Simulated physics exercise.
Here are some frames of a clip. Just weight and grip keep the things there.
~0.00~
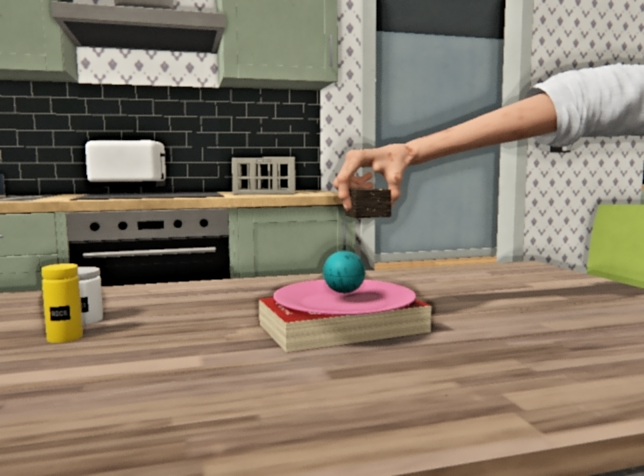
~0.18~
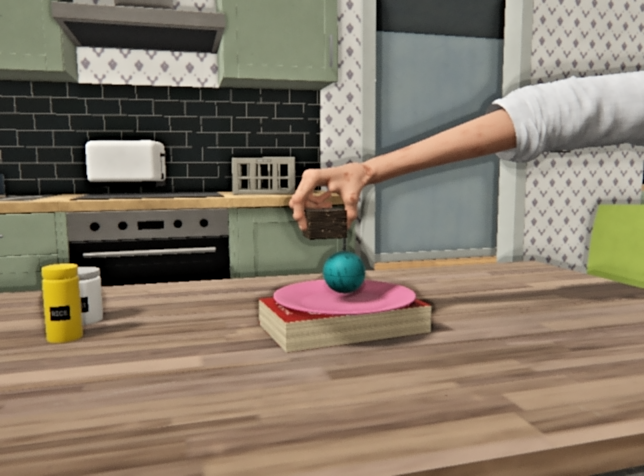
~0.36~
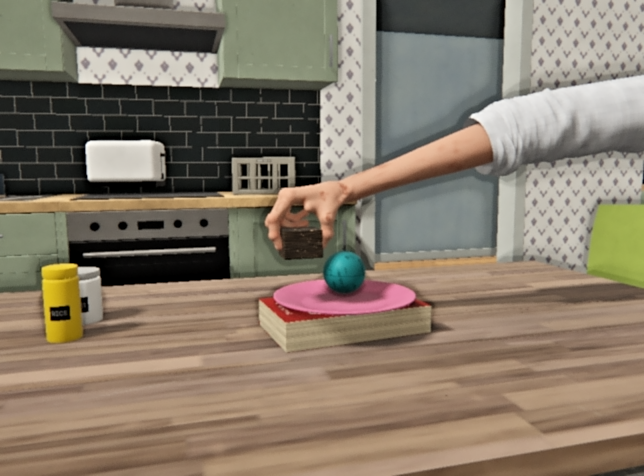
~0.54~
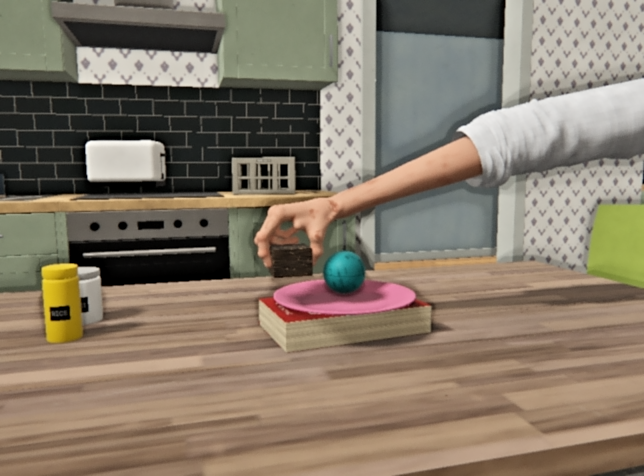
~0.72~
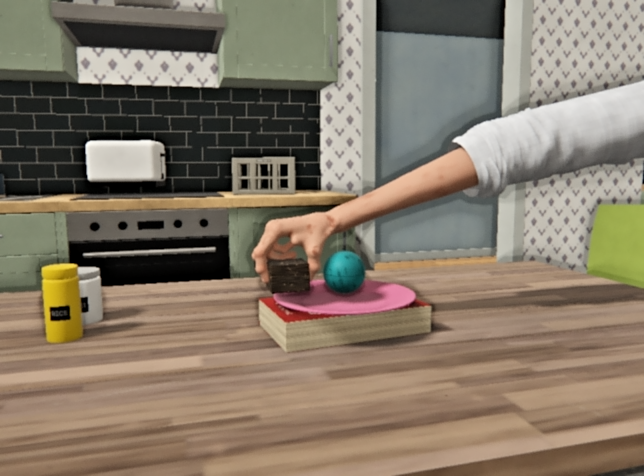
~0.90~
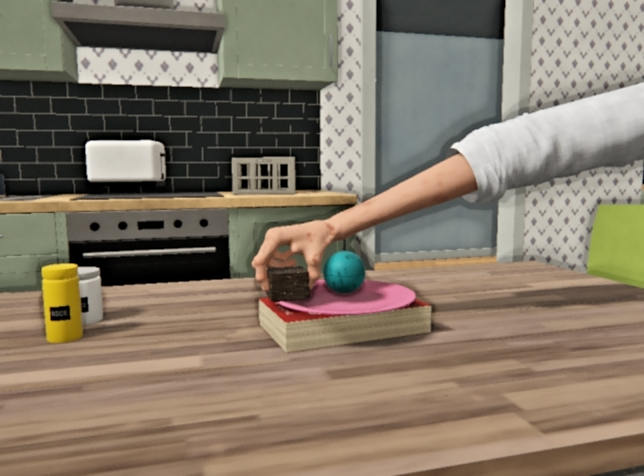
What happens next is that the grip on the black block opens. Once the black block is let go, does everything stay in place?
Steady.
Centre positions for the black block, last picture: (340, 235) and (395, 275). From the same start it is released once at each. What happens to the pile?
The pile tips over in the first case, then in the second case it remains stable.
By 1.90 s, all is still.
By 3.00 s, black block resting near (287, 284).
When it is over (4.0 s), all 6 as before. End places, in pixels of the last picture, black block near (287, 284). The pile keeps its balance.
